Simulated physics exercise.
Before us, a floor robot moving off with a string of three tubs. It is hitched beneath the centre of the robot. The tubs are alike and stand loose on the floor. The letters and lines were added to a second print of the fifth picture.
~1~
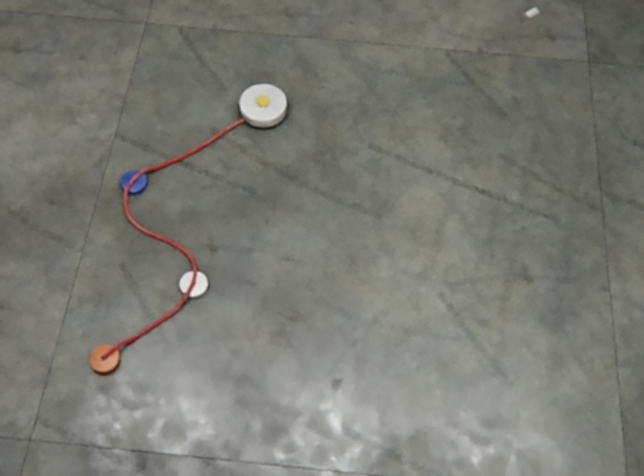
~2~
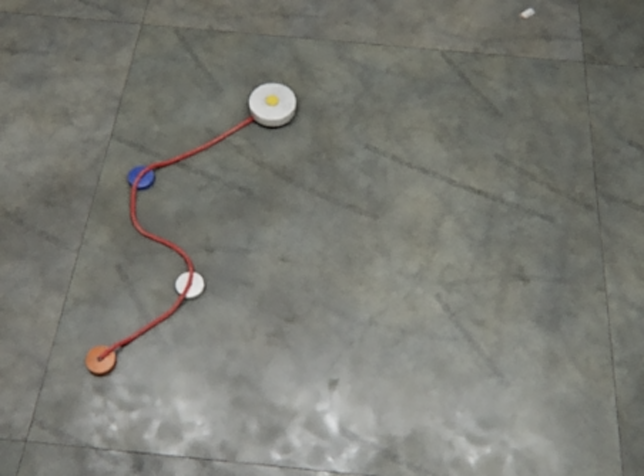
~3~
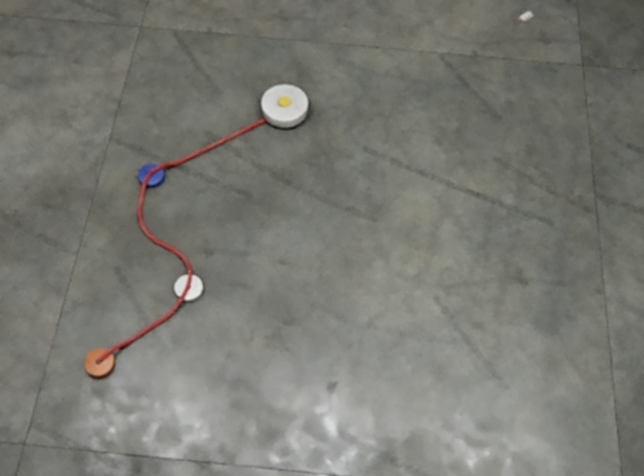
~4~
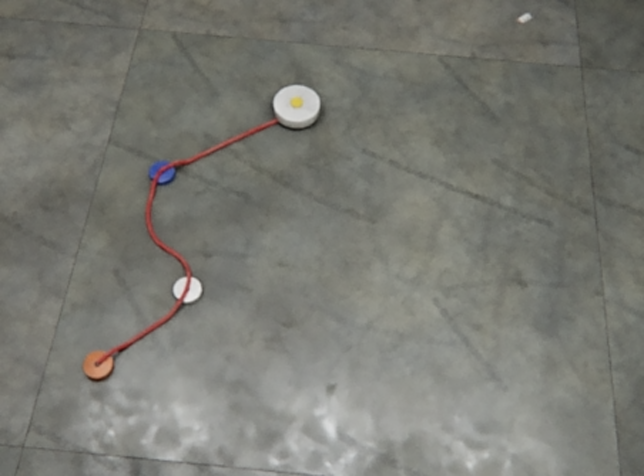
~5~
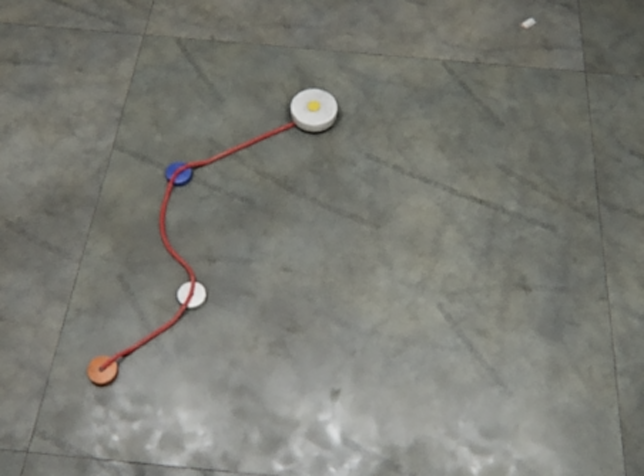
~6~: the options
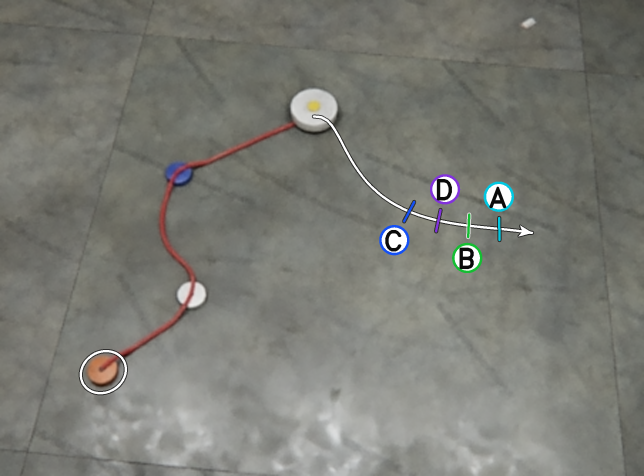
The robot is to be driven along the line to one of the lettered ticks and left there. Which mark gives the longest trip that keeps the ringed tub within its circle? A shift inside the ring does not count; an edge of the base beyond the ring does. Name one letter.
It should halt at A.
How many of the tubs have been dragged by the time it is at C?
By then, one.
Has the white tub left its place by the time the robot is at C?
No.
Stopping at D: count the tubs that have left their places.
One.
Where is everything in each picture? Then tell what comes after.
The first frame shows robot (263, 107); orange tub (105, 359); white tub (194, 284).
The second frame shows robot (273, 106); blue tub (141, 178); orange tub (101, 360).
The third frame shows robot (285, 107); blue tub (151, 175); orange tub (99, 363).
The fourth frame shows robot (297, 108); blue tub (162, 173); orange tub (98, 365).
The fifth frame shows robot (314, 111); blue tub (179, 173); orange tub (102, 370); white tub (192, 295).
On the marked copy, A at (499, 229); B at (469, 226); C at (409, 212); D at (438, 221); the ring at (103, 372); the route from (314, 116) via (397, 205) to (532, 233).
With A. Early on, robot (358, 165); orange tub (102, 370); white tub (192, 295); blue tub (203, 169).
Further on, robot (426, 212); orange tub (102, 370); white tub (192, 295); blue tub (270, 188).
At the end, robot (501, 224); orange tub (104, 369); white tub (196, 294); blue tub (341, 235); the ringed tub at the far end is still in its ring.
As for the rest, B is safe but short; C is safe but short; D is safe but short.
